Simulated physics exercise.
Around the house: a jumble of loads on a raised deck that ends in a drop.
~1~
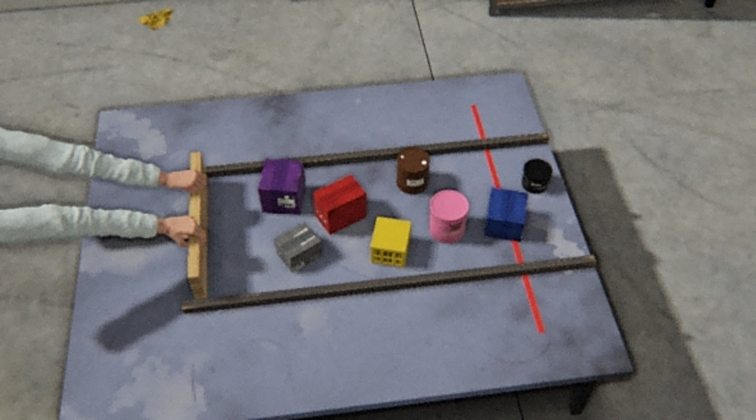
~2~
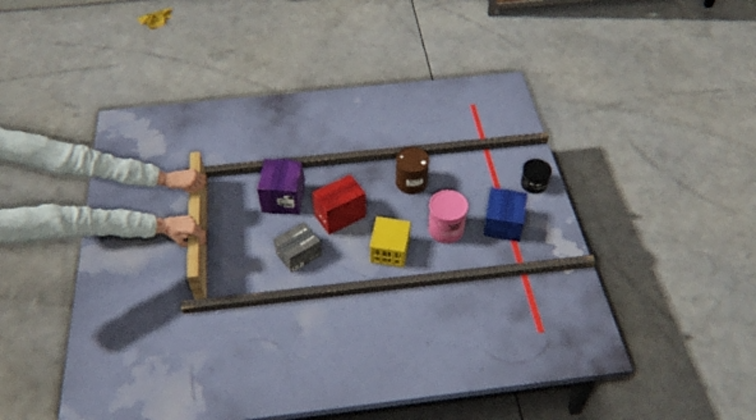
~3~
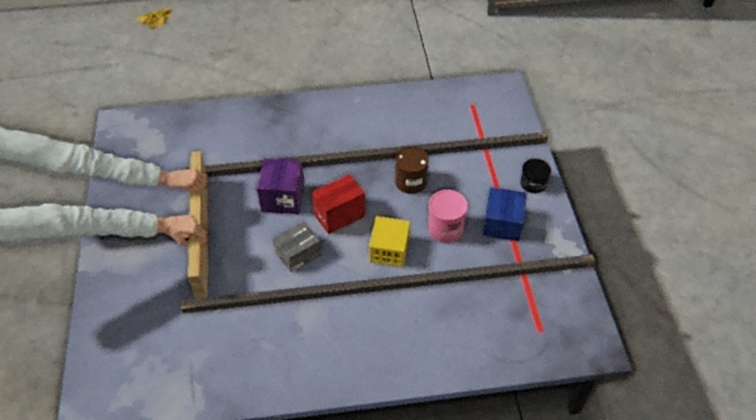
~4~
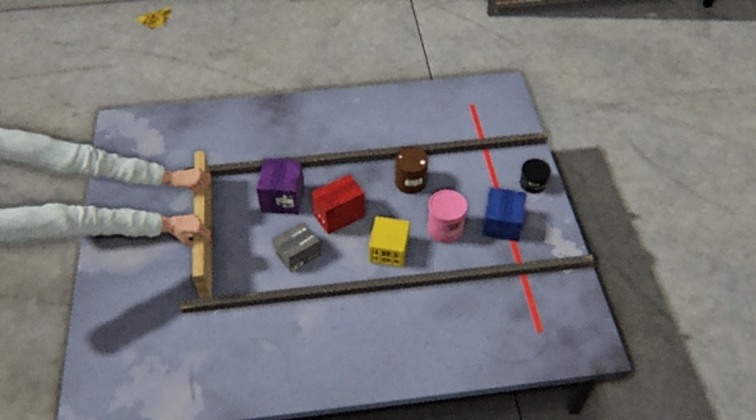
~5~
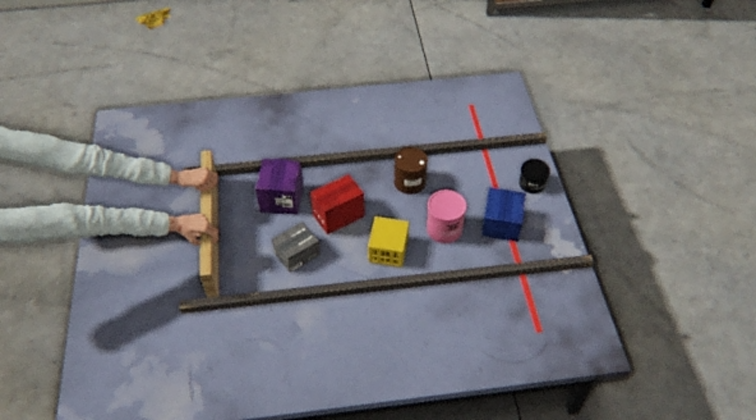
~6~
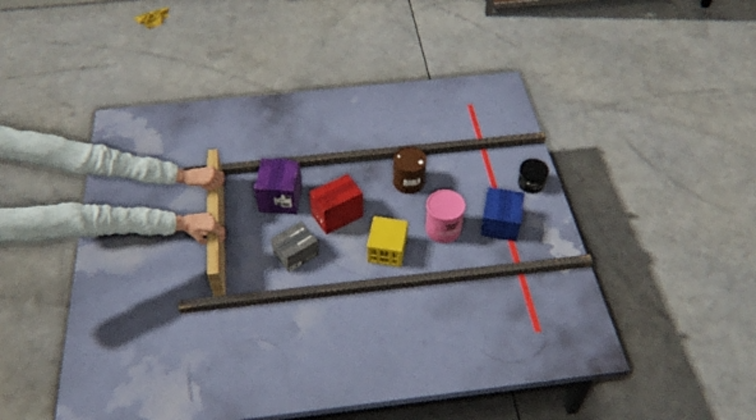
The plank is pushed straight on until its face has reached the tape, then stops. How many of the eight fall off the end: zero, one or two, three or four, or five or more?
Outcome: The number that fall off is one or two.
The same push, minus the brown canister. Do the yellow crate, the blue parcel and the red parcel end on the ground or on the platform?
The yellow crate does not fall, the blue parcel is lost, the red parcel does not fall.
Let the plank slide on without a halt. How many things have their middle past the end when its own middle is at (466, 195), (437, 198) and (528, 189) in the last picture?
In that order 0, 0 and 5.
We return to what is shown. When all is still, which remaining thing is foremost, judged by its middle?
Foremost is the pink pail.
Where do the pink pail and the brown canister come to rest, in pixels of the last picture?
About (564, 189), and the other about (546, 157).
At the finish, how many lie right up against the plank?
In contact: 3.
A little later, none off yet; black pail at rest near (533, 176); blue parcel at rest near (502, 214); pink pail at rest near (445, 217).
Next, none off yet; black pail at rest near (533, 176); blue parcel shifted a little near (507, 214); pink pail shifted about its own width near (470, 211).
Later still, none off yet; black pail moving near (534, 175); blue parcel shifted about its own width near (560, 212); pink pail shifted well along near (529, 193).
When it is over, the number that fall off is one or two; down, blue parcel and black pail.
